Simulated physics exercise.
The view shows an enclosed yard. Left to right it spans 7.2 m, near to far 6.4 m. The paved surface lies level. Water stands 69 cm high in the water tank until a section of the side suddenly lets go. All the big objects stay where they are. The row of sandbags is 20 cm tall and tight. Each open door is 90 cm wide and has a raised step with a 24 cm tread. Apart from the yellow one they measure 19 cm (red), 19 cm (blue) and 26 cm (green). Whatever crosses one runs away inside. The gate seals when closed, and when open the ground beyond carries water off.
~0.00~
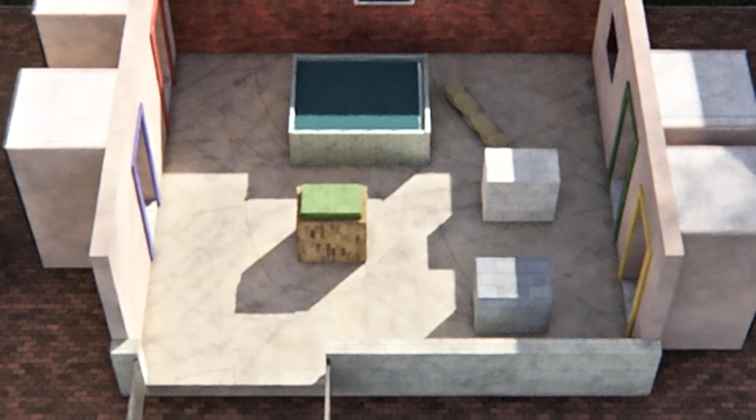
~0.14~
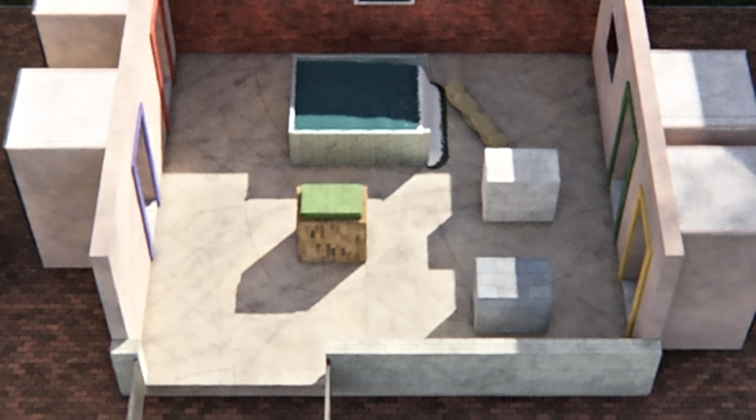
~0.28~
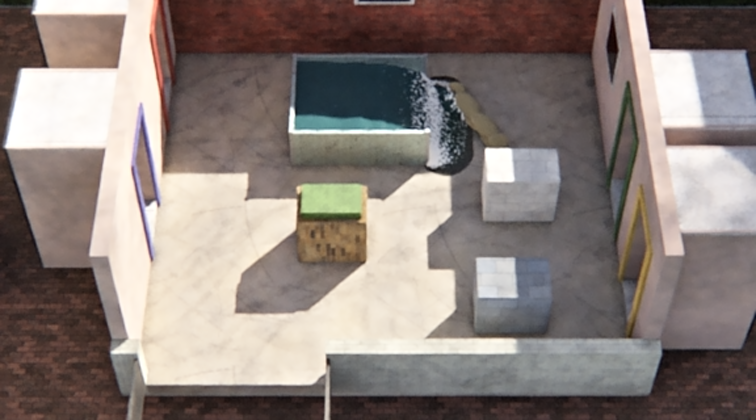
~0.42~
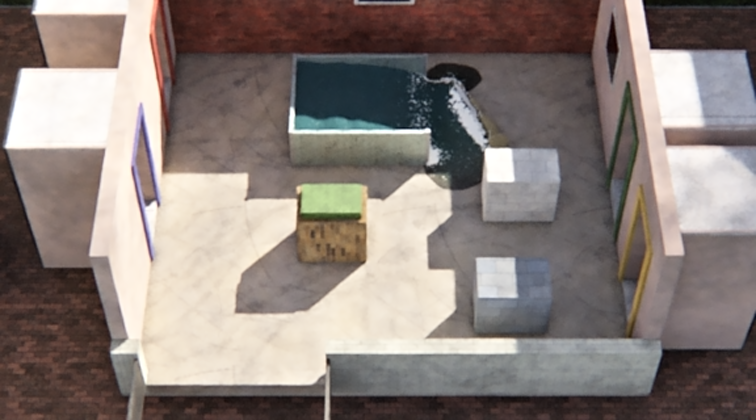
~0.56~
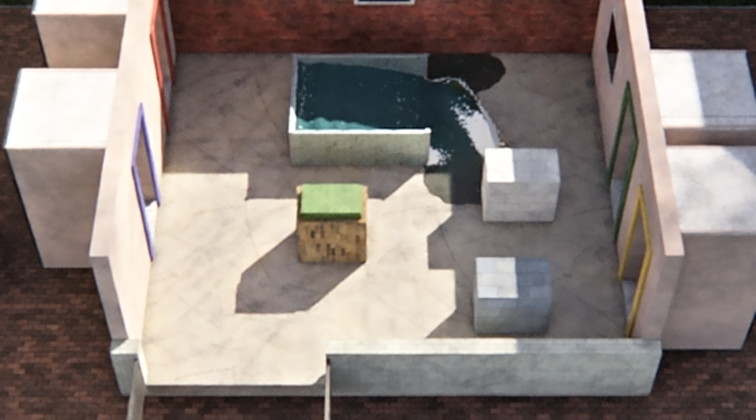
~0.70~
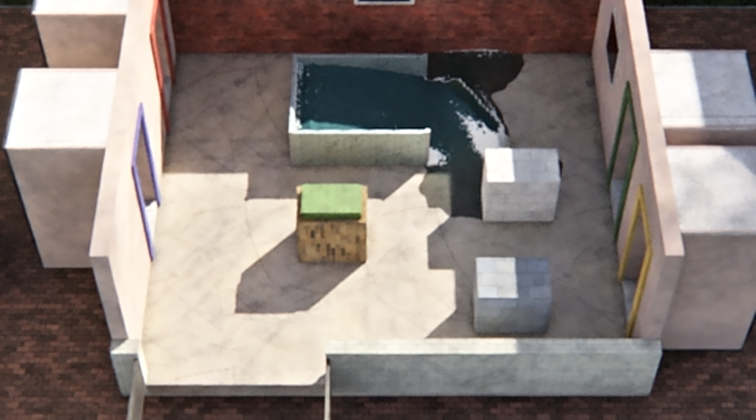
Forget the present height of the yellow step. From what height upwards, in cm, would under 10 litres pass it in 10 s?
It would have to be roughly 7.5 cm high.
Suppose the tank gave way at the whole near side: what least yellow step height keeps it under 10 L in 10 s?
About 17 cm.
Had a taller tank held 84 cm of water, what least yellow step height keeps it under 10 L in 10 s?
Some 9.5 cm.
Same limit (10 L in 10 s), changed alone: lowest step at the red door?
About 5.5 cm at red.
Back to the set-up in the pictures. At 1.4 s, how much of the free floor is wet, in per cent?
Some 20 per cent of it.
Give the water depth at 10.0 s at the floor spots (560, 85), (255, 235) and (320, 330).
Roughly 8, 5 and 5 cm, in turn.
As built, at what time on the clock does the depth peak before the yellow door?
At about 9.0 s.
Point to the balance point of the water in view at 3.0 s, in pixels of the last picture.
At about (473, 143).
After 1.4 s water covers 20 % of the floor, deepest (46 cm) near (487, 186); it has not reached the yellow door.
After 3.0 s water covers 45 % of the floor, deepest (30 cm) near (583, 57); 4 cm at the yellow door, 0 litres in over its 9 cm step.
After 10.0 s water covers 90 % of the floor, deepest (10 cm) near (598, 370); 9 cm at the yellow door, 4 litres in over its 9 cm step.
At the yellow door as built, the water arrived by 2.1 s and peaked near 10 cm at 9.0 s.
With a step of 6.5 cm, 18 litres would have come in within the 10 s; with 8.5 cm, 5 litres. So under 10 litres takes about 7.5 cm.
